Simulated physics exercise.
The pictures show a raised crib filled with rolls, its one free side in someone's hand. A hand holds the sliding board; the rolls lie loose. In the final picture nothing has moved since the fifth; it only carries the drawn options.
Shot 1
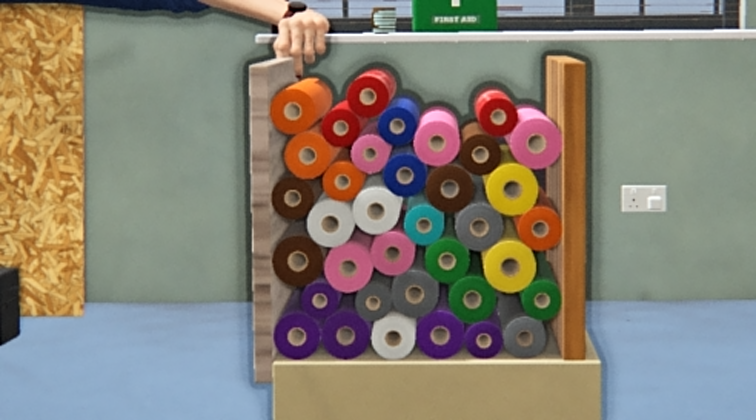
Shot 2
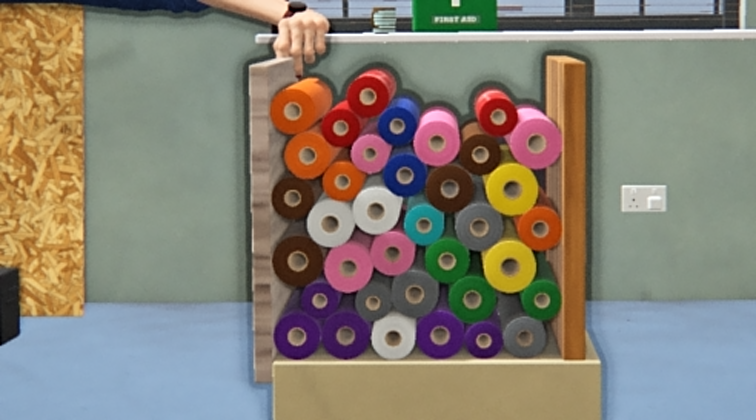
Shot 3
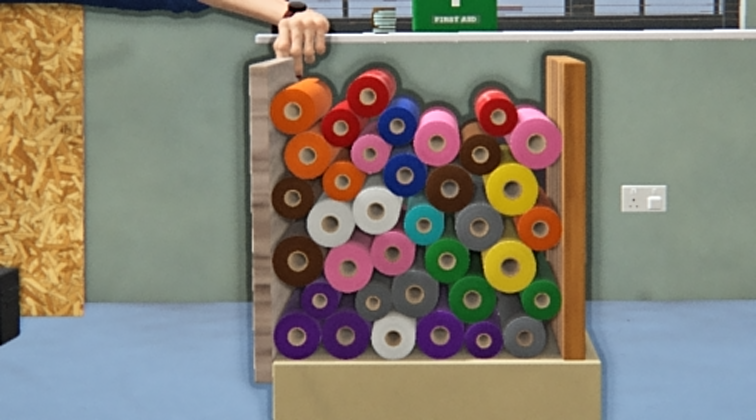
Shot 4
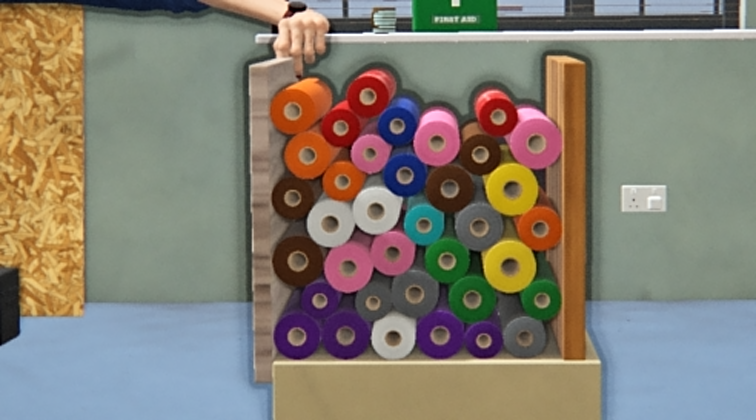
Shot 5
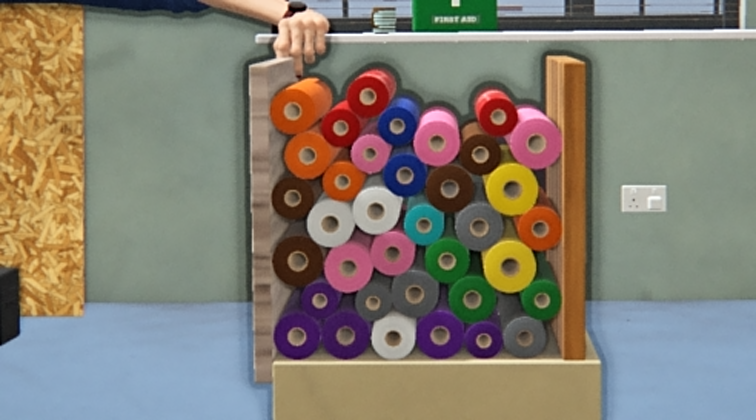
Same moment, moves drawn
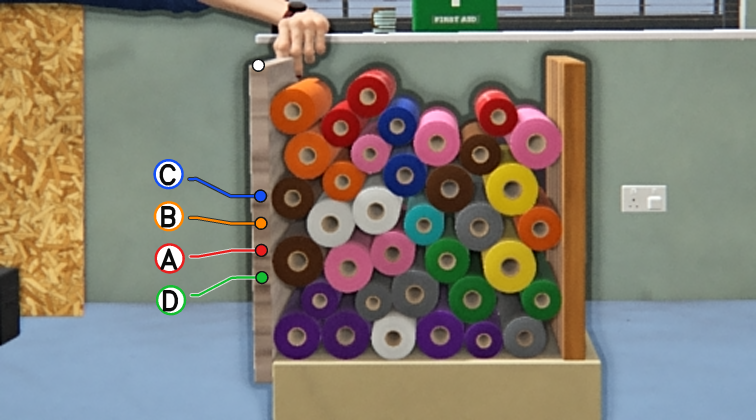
We see a hand gripping the top of an upright board on the left side of a raised crib stacked with loose, multicoloured rolls, with a green first aid box behind; the hand, board and rolls all stay still throughout.
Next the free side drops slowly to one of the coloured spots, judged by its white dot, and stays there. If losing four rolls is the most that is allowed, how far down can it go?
The last mark within the limit is B.
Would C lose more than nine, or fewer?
At C, fewer than nine.
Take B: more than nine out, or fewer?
At B, fewer than nine.
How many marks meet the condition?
The number is two.
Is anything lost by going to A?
Yes, at A.
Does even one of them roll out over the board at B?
Yes, at B.
On the marked copy, A at (261, 250); B at (261, 224); C at (260, 196); D at (262, 278); the white dot at (258, 65).
Taking B. A third of the way, top of the board (270, 135).
Two thirds of the way, top of the board (271, 214).
When it is over, top of the board (271, 223), one out over the board.
As for the rest, A more than four out over the board; C one out over the board; D more than four out over the board.
